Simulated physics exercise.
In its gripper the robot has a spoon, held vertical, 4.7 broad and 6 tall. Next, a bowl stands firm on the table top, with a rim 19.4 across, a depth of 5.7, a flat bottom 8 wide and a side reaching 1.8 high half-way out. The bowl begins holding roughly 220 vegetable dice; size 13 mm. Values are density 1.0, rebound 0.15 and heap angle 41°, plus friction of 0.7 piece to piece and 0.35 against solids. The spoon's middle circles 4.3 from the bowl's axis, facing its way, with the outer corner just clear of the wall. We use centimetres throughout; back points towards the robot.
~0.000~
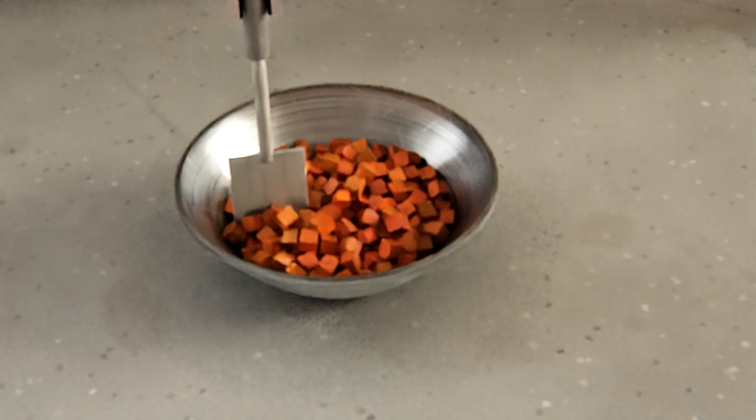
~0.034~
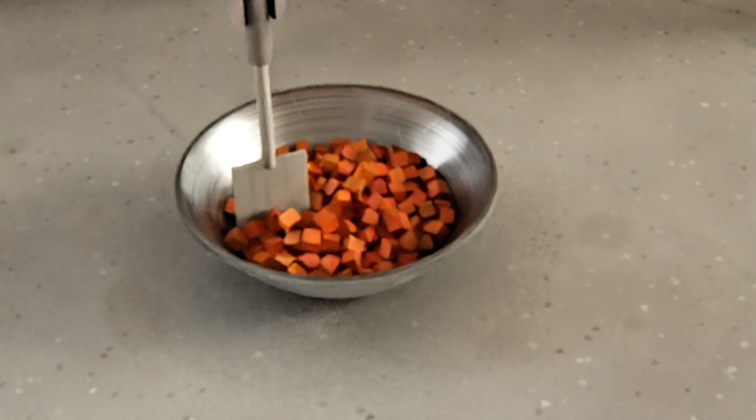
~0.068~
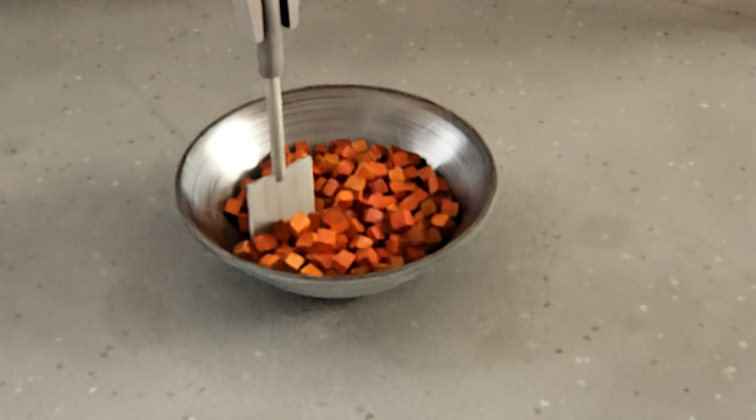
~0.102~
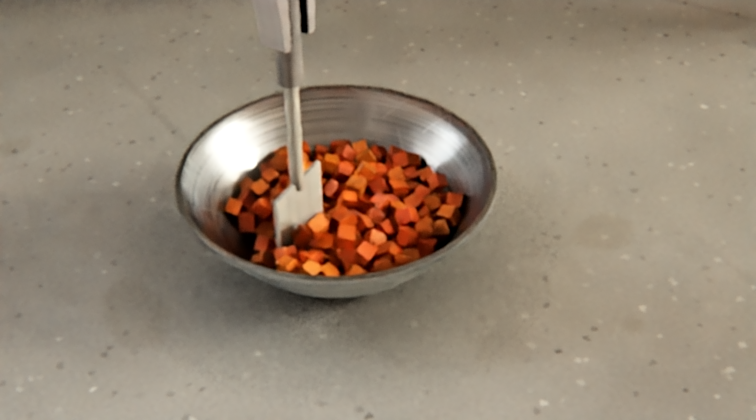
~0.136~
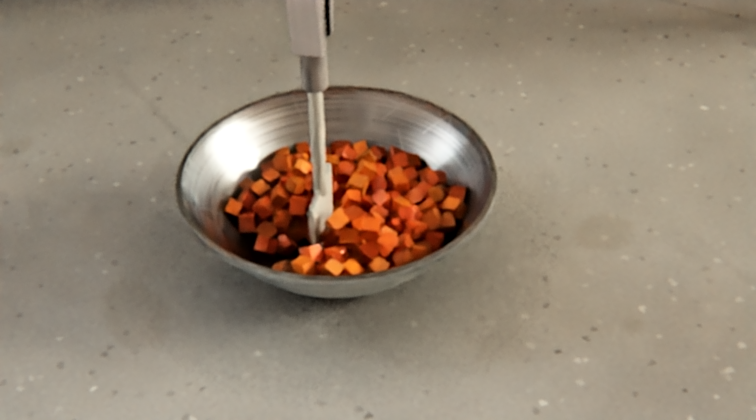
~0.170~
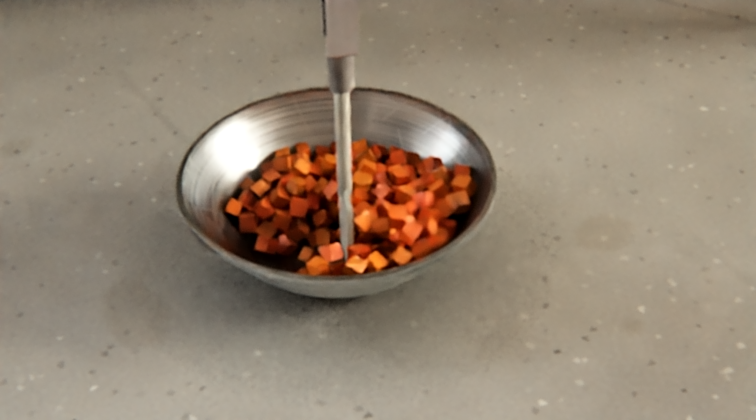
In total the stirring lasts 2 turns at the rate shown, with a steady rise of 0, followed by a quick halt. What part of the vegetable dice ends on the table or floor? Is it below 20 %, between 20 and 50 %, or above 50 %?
Between 20 and 50 %.
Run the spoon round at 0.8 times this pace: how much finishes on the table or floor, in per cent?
Some 35 in a hundred.
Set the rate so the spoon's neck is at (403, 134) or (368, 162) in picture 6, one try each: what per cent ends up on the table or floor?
It comes to close to 65 per cent and close to 45 per cent.
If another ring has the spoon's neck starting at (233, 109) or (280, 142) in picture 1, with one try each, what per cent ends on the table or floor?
Roughly 10 and 35 per cent.
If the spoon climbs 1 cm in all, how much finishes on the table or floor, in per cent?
I'd put it at about 30 per cent.
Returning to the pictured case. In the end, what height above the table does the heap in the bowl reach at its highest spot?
The top sits some 6.0 cm up.
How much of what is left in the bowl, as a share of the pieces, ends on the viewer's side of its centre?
Around 70 per cent of what the bowl keeps.
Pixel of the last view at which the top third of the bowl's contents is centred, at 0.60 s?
Near (237, 193).
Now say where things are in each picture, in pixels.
Spoon neck at (264, 133), 0° round; upper third of the load around (344, 202), from x 235 to 445, top at y 150; 224 in the bowl, in the first frame.
Spoon neck at (267, 139), 8° round; upper third of the load around (344, 204), from x 235 to 445, top at y 150, in the second frame.
Spoon neck at (278, 151), 28° round; upper third of the load around (344, 215), from x 235 to 450, top at y 150, in the third frame.
Spoon neck at (296, 161), 47° round; upper third of the load around (353, 221), from x 235 to 455, top at y 150, in the fourth frame.
Spoon neck at (319, 166), 67° round; upper third of the load around (368, 223), from x 235 to 455, top at y 150, in the fifth frame.
Spoon neck at (344, 166), 86° round; upper third of the load around (393, 216), from x 235 to 465, top at y 150; 224 in the bowl, in the sixth frame.
After 0.60 s, 335° round, highest piece 9 above the table; 188 in the bowl, 32 on the table or floor, 4 in flight or on the tool.
After 1.03 s, 224° round, highest piece 8 above the table; 150 in the bowl, 65 on the table or floor, 9 in flight or on the tool.
After 1.45 s, 0° round, highest piece 6 above the table; 129 in the bowl, 95 on the table or floor.
After 2.15 s, 0° round, highest piece 6 above the table; 129 in the bowl, 95 on the table or floor.
At rest, 129 in the bowl, 95 on the table or floor. That is 42 % on the table or floor.
